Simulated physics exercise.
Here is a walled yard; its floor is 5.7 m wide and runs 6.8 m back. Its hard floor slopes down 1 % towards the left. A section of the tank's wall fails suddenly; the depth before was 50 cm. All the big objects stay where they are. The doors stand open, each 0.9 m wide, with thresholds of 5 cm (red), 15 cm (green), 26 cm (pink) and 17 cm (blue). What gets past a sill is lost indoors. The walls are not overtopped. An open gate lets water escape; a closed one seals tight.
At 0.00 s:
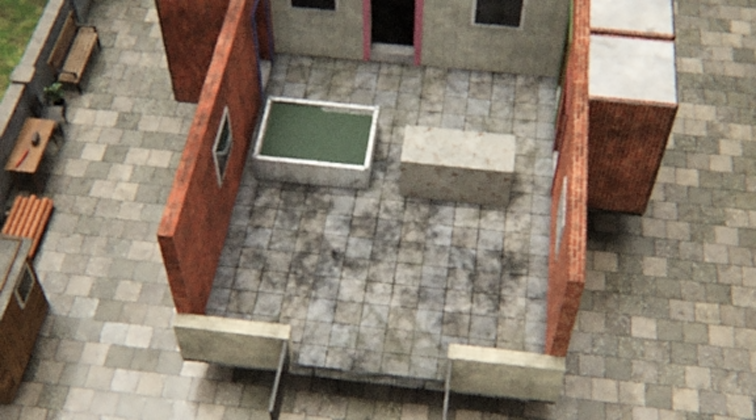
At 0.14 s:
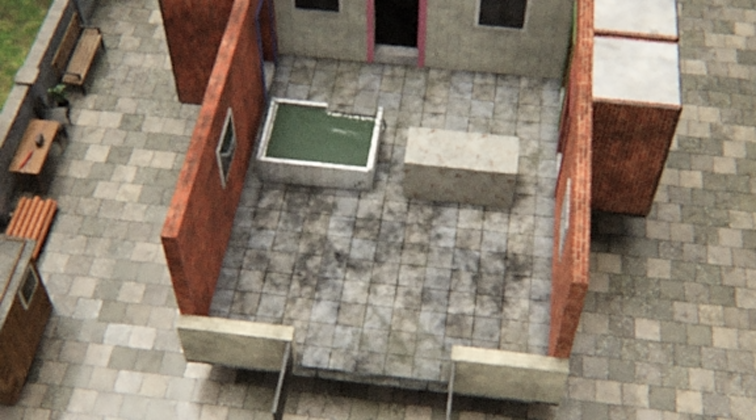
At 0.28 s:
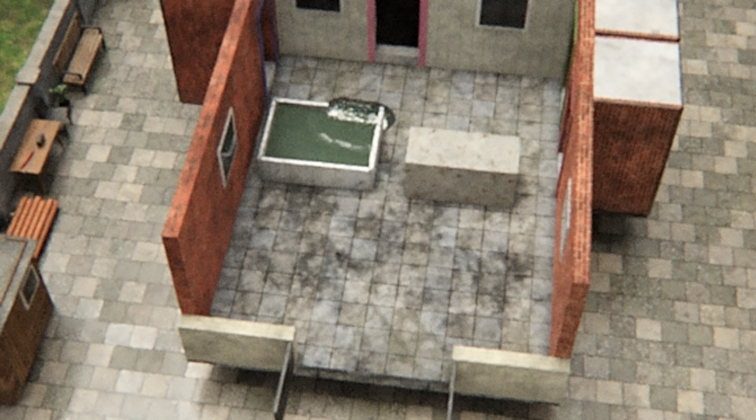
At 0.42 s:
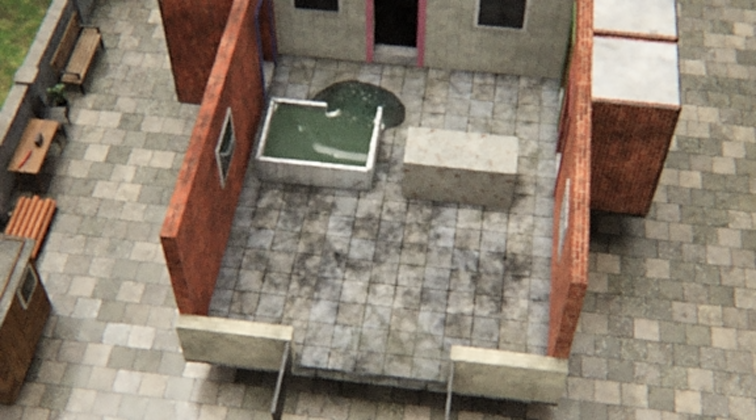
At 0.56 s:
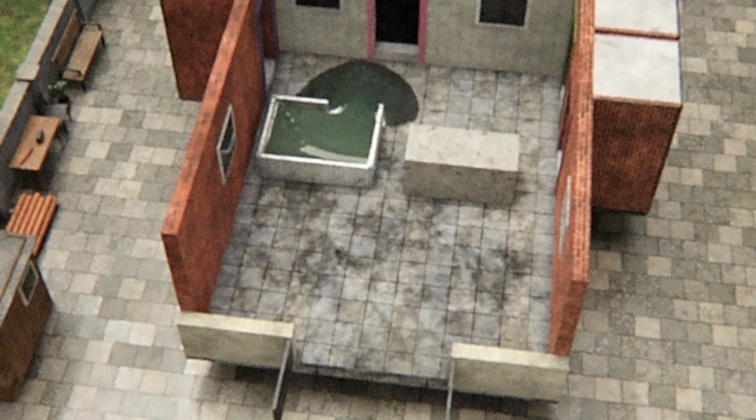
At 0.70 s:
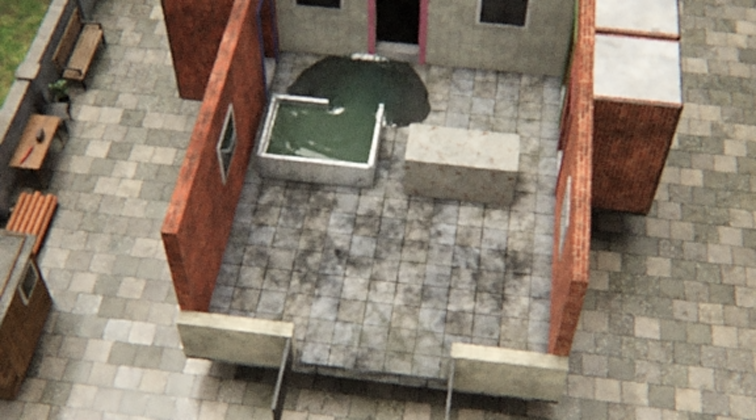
Dark green water pours through a gap in the tank's far side and spreads across the yard floor.
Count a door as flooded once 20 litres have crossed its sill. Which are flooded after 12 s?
Within that time: At the red door it keeps below the limit; at the green door it keeps below the limit; at the pink door it stays under the limit; at the blue door it stays under the limit.
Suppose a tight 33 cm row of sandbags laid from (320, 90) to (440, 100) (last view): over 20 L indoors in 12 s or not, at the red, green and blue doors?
Against that limit: Red above, green under, blue under.
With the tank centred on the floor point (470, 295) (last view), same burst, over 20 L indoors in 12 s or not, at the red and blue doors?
Against that limit: Red above, blue below.
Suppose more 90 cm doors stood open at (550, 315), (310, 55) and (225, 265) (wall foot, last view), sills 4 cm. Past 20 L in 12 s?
In turn: Below, above, under.
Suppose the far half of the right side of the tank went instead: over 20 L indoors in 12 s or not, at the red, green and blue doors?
Against that limit: Red above, green under, blue under.
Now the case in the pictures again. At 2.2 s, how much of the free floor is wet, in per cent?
About 20 per cent.
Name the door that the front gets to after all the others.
Last comes the red one.
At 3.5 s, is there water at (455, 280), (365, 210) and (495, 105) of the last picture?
In turn: Not reached, not reached, under water.
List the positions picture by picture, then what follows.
The tank at (317, 135) is whole and still, 50 cm deep, in the first frame.
The front is at a hidden place, 0.6 m from the gap on the tank's far side; 0.3 m2 of floor is under water; 50 cm left at the back of the tank, in the second frame.
Water pours out on the tank's far side and has run 0.8 m, to (340, 101); typically 8 cm deep outside, 50 cm at the tank's back, in the third frame.
The front is at (348, 84), 1.2 m from the gap on the tank's far side; 1.5 m2 of floor is under water; 50 cm left at the back of the tank, in the fourth frame.
The front is at (356, 64), 1.7 m from the gap on the tank's far side; 2.4 m2 of floor is under water; 45 cm left at the back of the tank, in the fifth frame.
Water pours out on the tank's far side and has run 2.0 m, to (337, 55); typically 4 cm deep outside, 42 cm at the tank's back, in the sixth frame.
After 1.4 s water covers 15 % of the floor and is deepest (28 cm) near (368, 63); red door not reached, green door not reached, pink door 26 cm at the sill, 0 L in, blue door 2 cm at the sill, 0 L in.
After 2.2 s water covers 20 % of the floor and is deepest (26 cm) near (280, 54); red door not reached, green door not reached, pink door 23 cm at the sill, 1 L in, blue door 13 cm at the sill, 0 L in.
After 3.5 s water covers 30 % of the floor and is deepest (21 cm) near (288, 55); red door 4 cm at the sill, 0 L in, green door 15 cm at the sill, 1 L in, pink door 15 cm at the sill, 1 L in, blue door 15 cm at the sill, 2 L in.
After 7.0 s water covers 65 % of the floor and is deepest (12 cm) near (278, 61); red door 5 cm at the sill, 0 L in, green door 8 cm at the sill, 1 L in, pink door 9 cm at the sill, 1 L in, blue door 10 cm at the sill, 3 L in.
After 12.0 s water covers 85 % of the floor and is deepest (10 cm) near (280, 54); red door 4 cm at the sill, 2 L in, green door 5 cm at the sill, 1 L in, pink door 6 cm at the sill, 1 L in, blue door 7 cm at the sill, 3 L in.
